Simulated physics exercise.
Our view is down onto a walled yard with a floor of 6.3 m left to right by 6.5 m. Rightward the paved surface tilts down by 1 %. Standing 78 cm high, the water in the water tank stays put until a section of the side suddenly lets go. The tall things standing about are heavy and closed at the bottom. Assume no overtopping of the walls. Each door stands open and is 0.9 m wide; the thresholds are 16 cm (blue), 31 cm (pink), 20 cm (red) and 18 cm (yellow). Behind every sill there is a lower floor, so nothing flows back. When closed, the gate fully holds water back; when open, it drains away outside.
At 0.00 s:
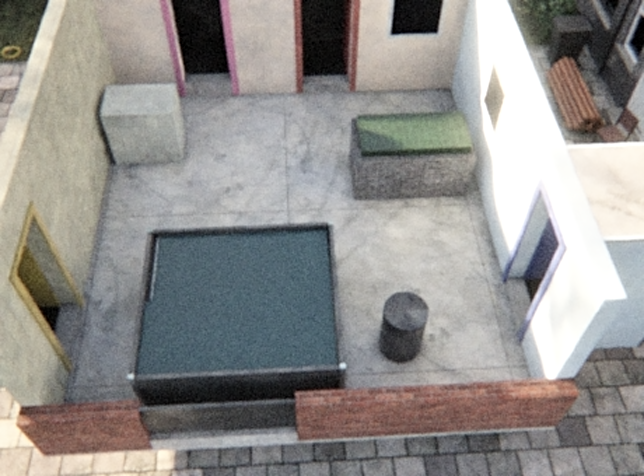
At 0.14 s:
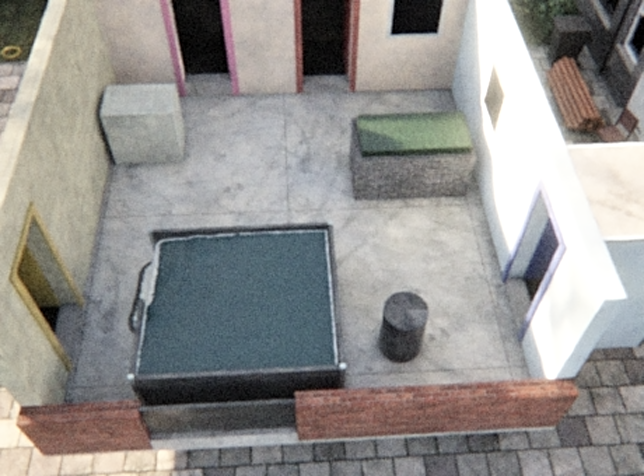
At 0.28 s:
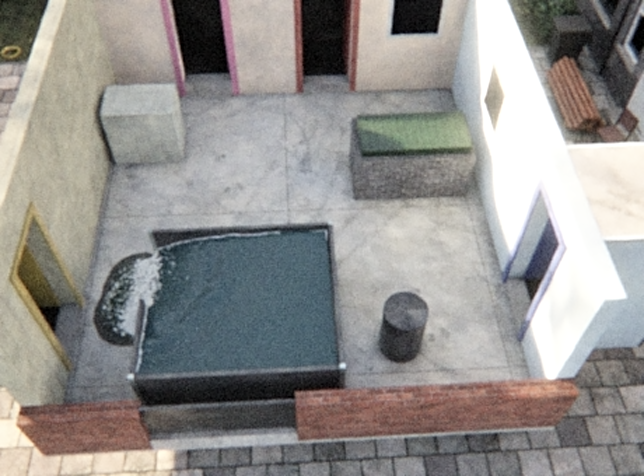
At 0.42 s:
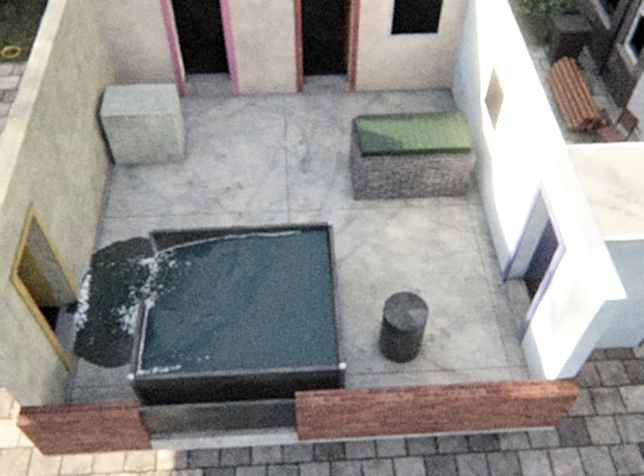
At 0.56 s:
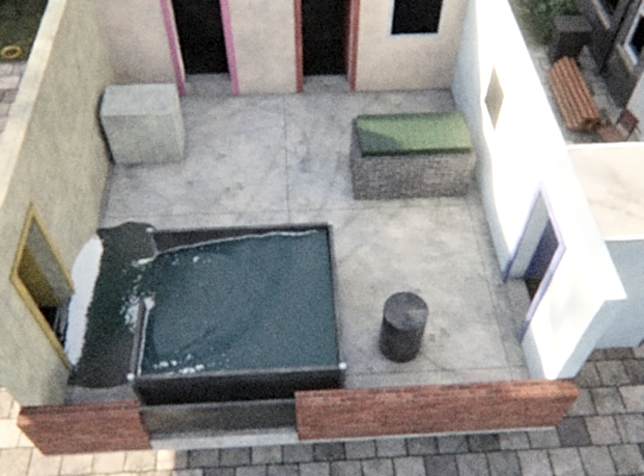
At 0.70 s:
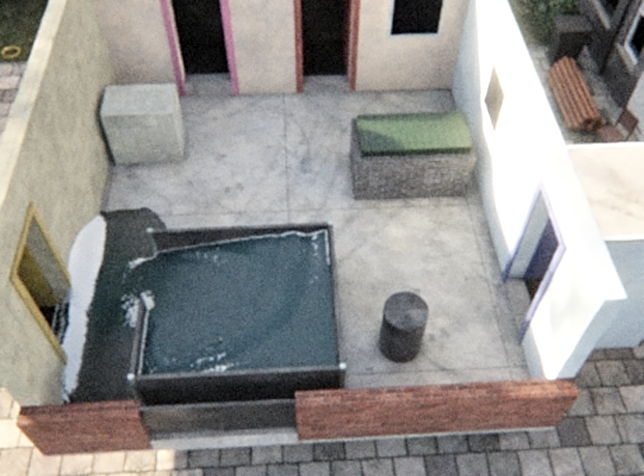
Water in a big dark tank poured out through its left side, spread foaming across the paved yard to the left wall and its yellow-framed doorway, then crept along the wall toward the back.
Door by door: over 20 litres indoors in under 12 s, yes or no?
Blue door: No, pink door: No, red door: No, yellow door: Yes.
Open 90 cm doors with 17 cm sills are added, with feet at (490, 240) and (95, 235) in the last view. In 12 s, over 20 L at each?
Taking them in order, the first is fine and the second too much.
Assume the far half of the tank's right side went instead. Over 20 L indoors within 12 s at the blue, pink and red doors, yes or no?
Then blue exceeds it, pink does not exceed it, red does not exceed it.
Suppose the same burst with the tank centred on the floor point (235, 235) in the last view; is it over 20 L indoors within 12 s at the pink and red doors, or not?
For the pink door, the amount is acceptable; for the red door, the amount is acceptable.
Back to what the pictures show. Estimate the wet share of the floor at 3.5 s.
Wet share: Near 65 percent.
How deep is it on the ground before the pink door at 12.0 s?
Close to 8.5 cm of depth.
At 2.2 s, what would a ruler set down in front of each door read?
You'd get blue at 0 cm, pink at 0 cm, red at 0 cm, and yellow at 39 cm.
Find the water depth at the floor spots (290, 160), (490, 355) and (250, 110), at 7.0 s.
About 4, 13 and 3 cm respectively.
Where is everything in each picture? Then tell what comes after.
In the first frame, still water, 78 cm deep, in the water tank at (240, 297).
In the second frame, water pours out at (156, 289) and has run 0.6 m, to a hidden place; typically 10 cm deep outside, 78 cm at the water tank's back.
In the third frame, the front is at (104, 329), 0.9 m from the gap at (157, 289); 1.0 m2 of floor is under water; 78 cm left at the back of the water tank.
In the fourth frame, the front is at (75, 345), 1.3 m from the gap at (157, 290); 2.0 m2 of floor is under water; 78 cm left at the back of the water tank.
In the fifth frame, water pours out at (157, 290) and has run 1.7 m, to (96, 235); typically 10 cm deep outside, 78 cm at the water tank's back.
In the sixth frame, water pours out at (157, 289) and has run 2.0 m, to (100, 215); typically 11 cm deep outside, 77 cm at the water tank's back.
After 1.4 s water covers 15 % of the floor and is deepest (58 cm) near (86, 289); blue door not reached, pink door not reached, red door not reached, yellow door 39 cm at the sill, 90 L in.
After 2.2 s water covers 25 % of the floor and is deepest (51 cm) near (98, 288); blue door not reached, pink door not reached, red door not reached, yellow door 39 cm at the sill, 209 L in.
After 3.5 s water covers 65 % of the floor and is deepest (38 cm) near (98, 288); blue door not reached, pink door 4 cm at the sill, 0 L in, red door 7 cm at the sill, 0 L in, yellow door 26 cm at the sill, 324 L in.
After 7.0 s water covers 95 % of the floor and is deepest (24 cm) near (468, 156); blue door 8 cm at the sill, 0 L in, pink door 3 cm at the sill, 0 L in, red door 7 cm at the sill, 0 L in, yellow door 18 cm at the sill, 393 L in.
After 12.0 s water covers 100 % of the floor and is deepest (15 cm) near (523, 404); blue door 12 cm at the sill, 0 L in, pink door 8 cm at the sill, 0 L in, red door 11 cm at the sill, 0 L in, yellow door 12 cm at the sill, 395 L in.
